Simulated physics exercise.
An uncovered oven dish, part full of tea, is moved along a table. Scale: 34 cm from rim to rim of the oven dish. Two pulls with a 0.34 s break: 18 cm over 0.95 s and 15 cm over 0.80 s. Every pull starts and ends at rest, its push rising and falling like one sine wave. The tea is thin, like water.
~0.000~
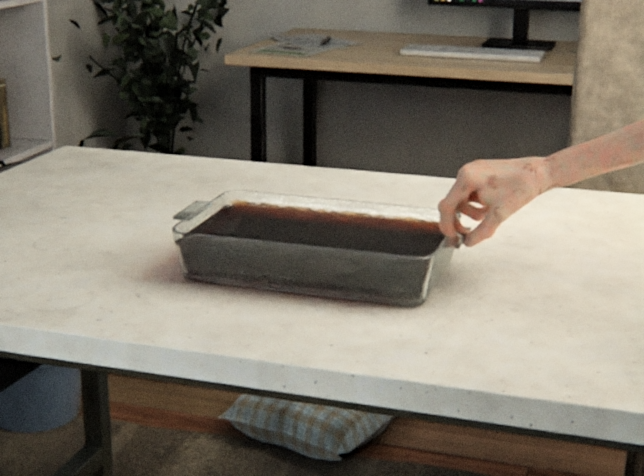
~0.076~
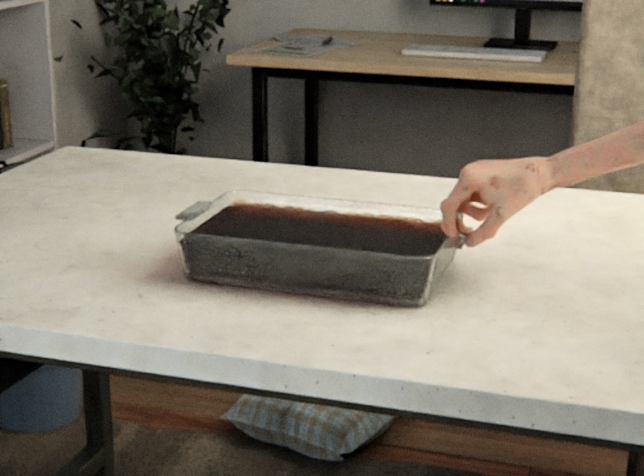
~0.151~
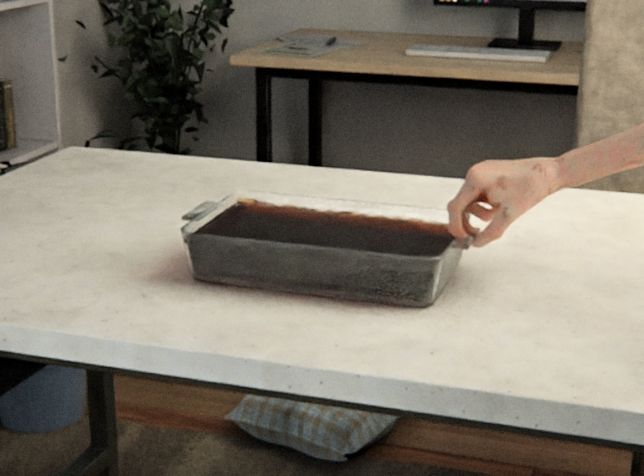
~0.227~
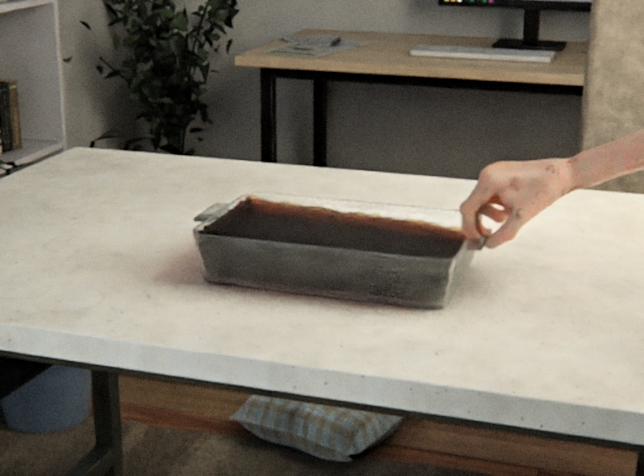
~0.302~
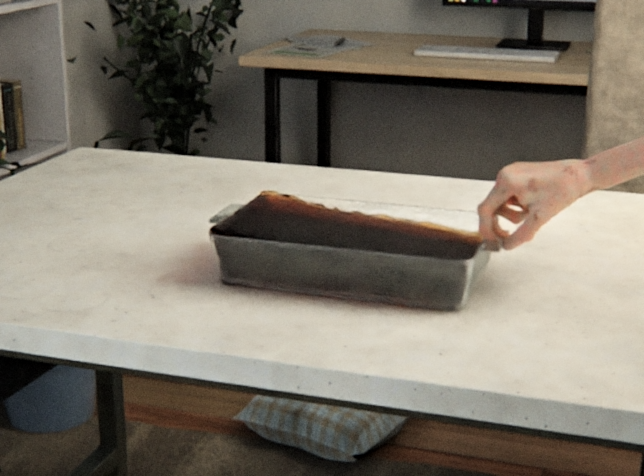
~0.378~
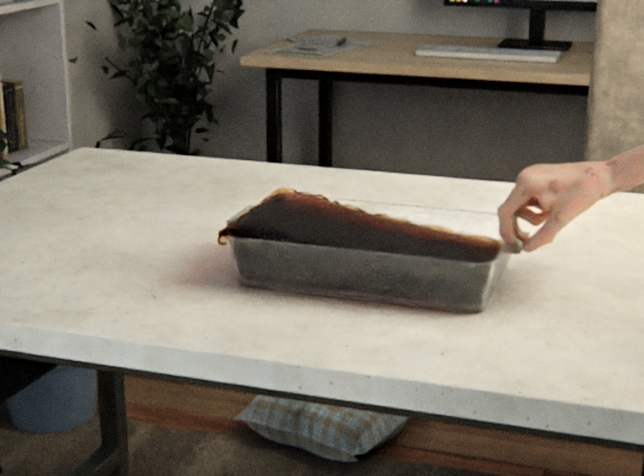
On a pale tabletop, a hand pulling a glass dish of dark liquid slowly rightward, the liquid piling up toward the left end.
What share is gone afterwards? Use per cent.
Loss: About 37 per cent.
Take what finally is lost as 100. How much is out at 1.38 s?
Near 50 in a hundred.
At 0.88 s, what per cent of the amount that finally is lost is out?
About 30 per cent.
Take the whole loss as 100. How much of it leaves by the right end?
Some 70 per cent.
After 0.88 s it has gone 18 cm; 3 per cent is out over the left end and 8 over the right.
After 1.38 s it has gone 18 cm; 5 per cent is out over the left end and 13 over the right.
After 1.88 s it has gone 31 cm; 10 per cent is out over the left end and 13 over the right.
After 2.38 s it has gone 33 cm; 10 per cent is out over the left end and 24 over the right.
In the end 37 per cent is out in all, 12 of it over the left end.
